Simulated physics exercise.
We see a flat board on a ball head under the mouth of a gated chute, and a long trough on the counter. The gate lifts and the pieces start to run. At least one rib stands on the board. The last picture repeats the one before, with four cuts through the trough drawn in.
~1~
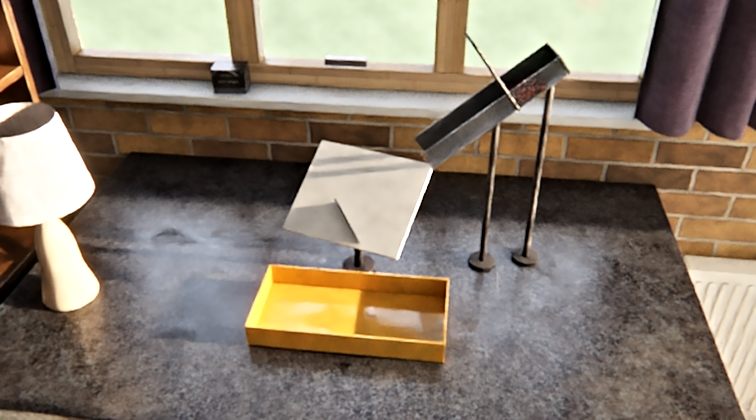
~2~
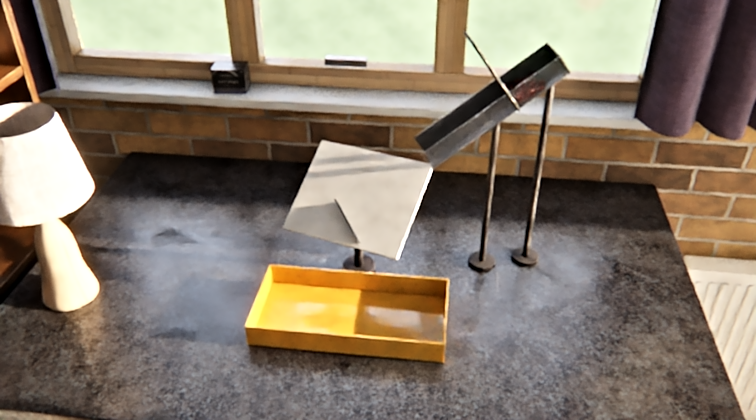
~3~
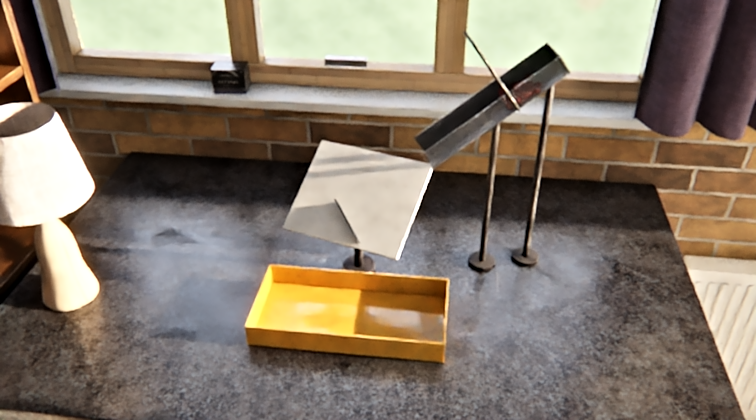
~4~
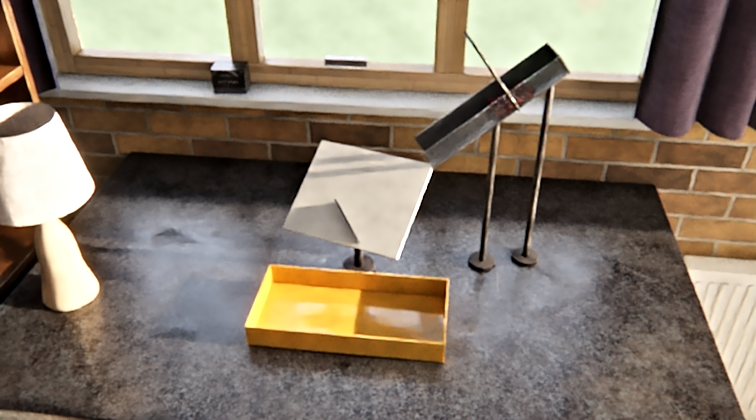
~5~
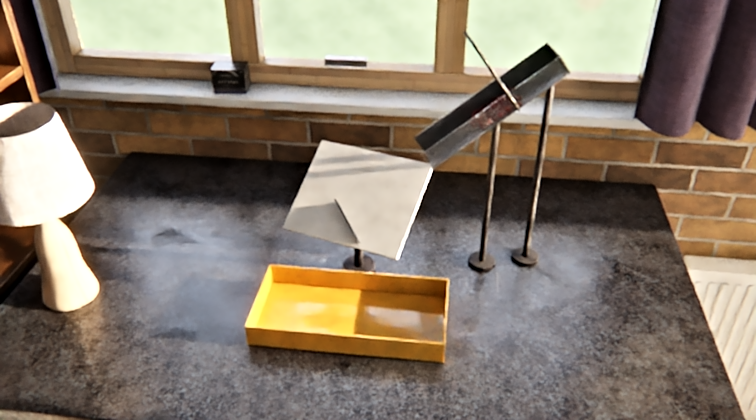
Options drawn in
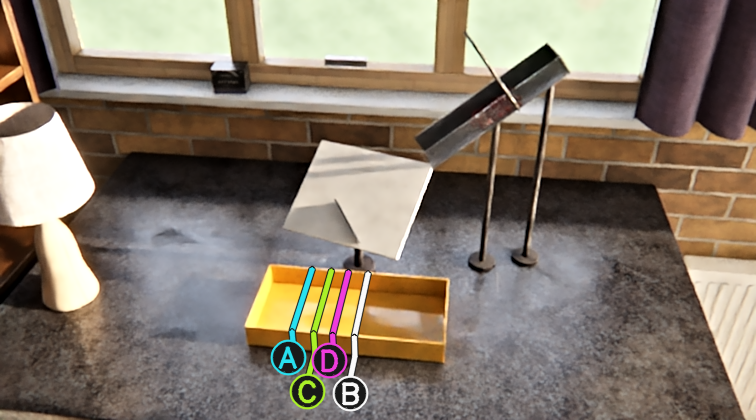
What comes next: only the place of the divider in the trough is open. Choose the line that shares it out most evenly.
Line B.
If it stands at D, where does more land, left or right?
The right side.
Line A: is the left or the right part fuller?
The right side.
On the marked copy, line A crosses the front rim at (292, 330); line B crosses the front rim at (354, 336); line C crosses the front rim at (313, 332); line D crosses the front rim at (332, 334).
Choosing A, of what is caught, a small part on the left of the divider, nearly all on the right.
Choosing B, of what is caught, about half on the left of the divider, about half on the right.
Choosing C, of what is caught, a small part on the left of the divider, nearly all on the right.
Choosing D, of what is caught, a small part on the left of the divider, most on the right.
